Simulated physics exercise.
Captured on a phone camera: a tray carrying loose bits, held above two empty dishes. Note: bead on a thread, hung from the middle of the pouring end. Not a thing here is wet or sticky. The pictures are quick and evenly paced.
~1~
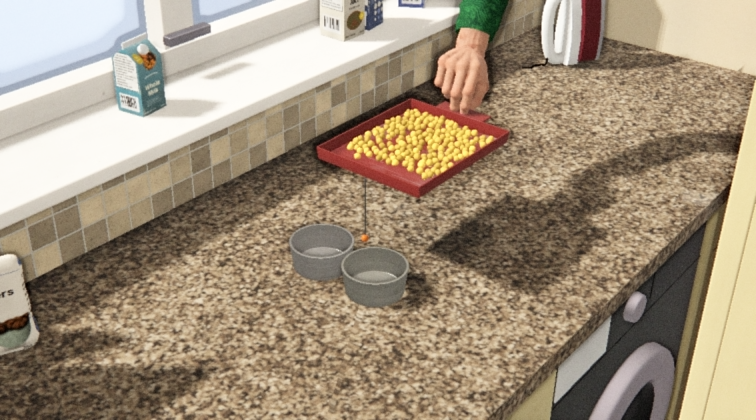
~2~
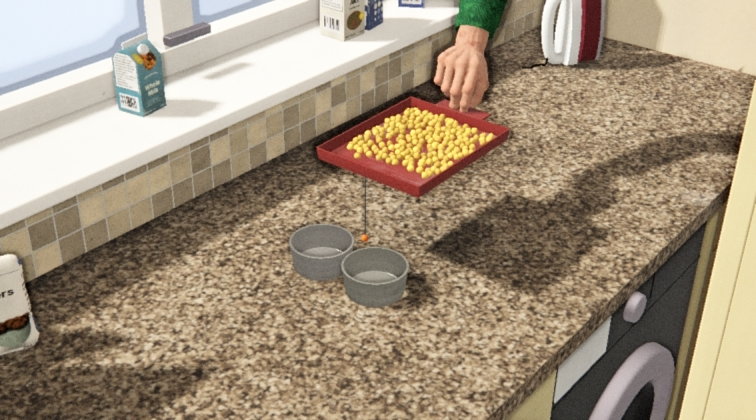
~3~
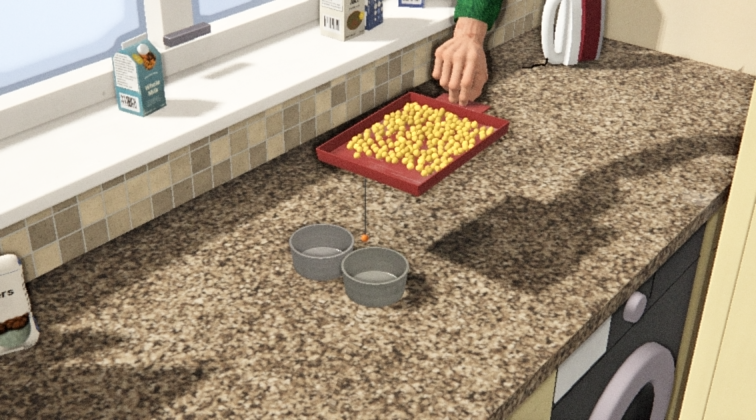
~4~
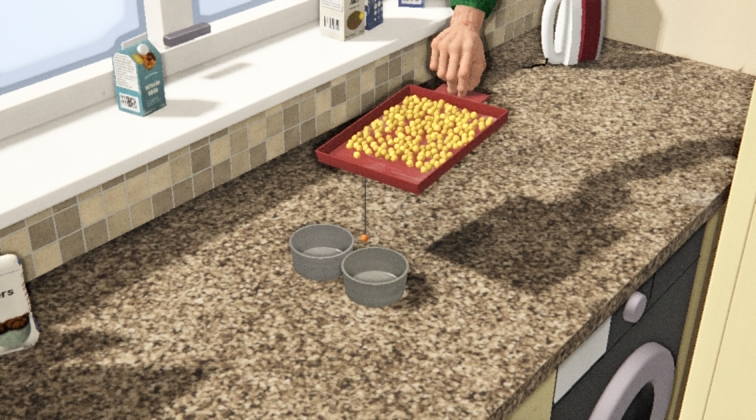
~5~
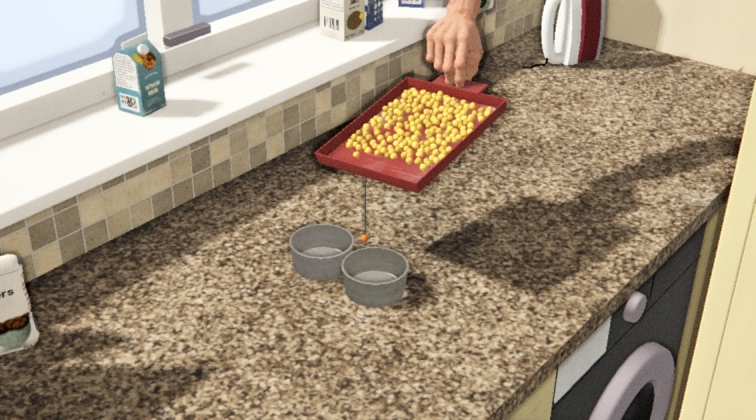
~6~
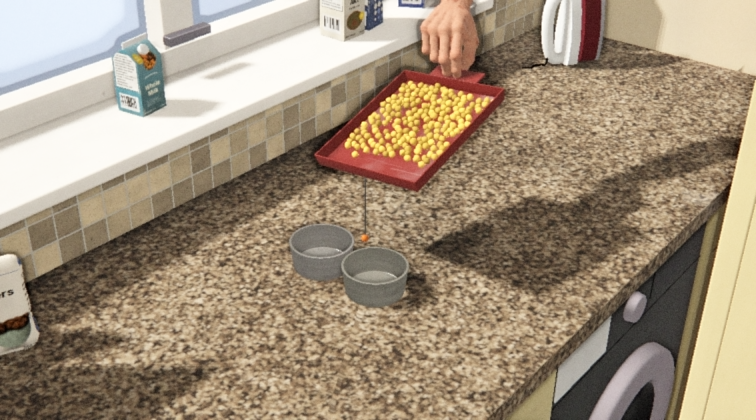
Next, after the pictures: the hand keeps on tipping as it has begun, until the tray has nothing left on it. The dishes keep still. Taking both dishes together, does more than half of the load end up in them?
Yes.
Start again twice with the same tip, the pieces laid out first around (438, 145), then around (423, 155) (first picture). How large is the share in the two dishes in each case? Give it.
The first gives 70 %, the second 70 %.
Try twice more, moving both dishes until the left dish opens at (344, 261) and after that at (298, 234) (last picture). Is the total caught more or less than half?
Result - try one, below the halfway mark; try two, past the halfway mark.
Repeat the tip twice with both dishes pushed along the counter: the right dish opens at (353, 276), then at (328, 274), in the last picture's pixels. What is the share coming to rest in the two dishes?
Approximately 50 percent, followed by approximately 20 percent.
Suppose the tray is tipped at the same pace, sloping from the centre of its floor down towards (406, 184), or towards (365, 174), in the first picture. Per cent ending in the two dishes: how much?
The first gives 50 %, the second 50 %.
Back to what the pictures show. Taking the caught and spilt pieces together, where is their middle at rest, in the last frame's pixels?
About pixel (318, 261).
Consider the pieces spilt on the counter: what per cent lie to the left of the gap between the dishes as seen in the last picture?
Estimate: About 100 in every hundred.
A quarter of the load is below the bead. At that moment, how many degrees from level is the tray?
It sits at roughly 115°.
Shortly afterwards, tray tipped steeply; all but a few on the tray; only a few in the left dish; only a few in the air.
Next, tray tipped past a quarter turn; the bulk on the tray; only a few in the right dish; a little in the left dish; a little outside both; only a few in the air.
Some moments later, tray tipped past a quarter turn; only a few in the right dish; near two thirds in the left dish; near a third outside both.
In the end, tray tipped past a quarter turn; only a few in the right dish; near two thirds in the left dish; near a third outside both.
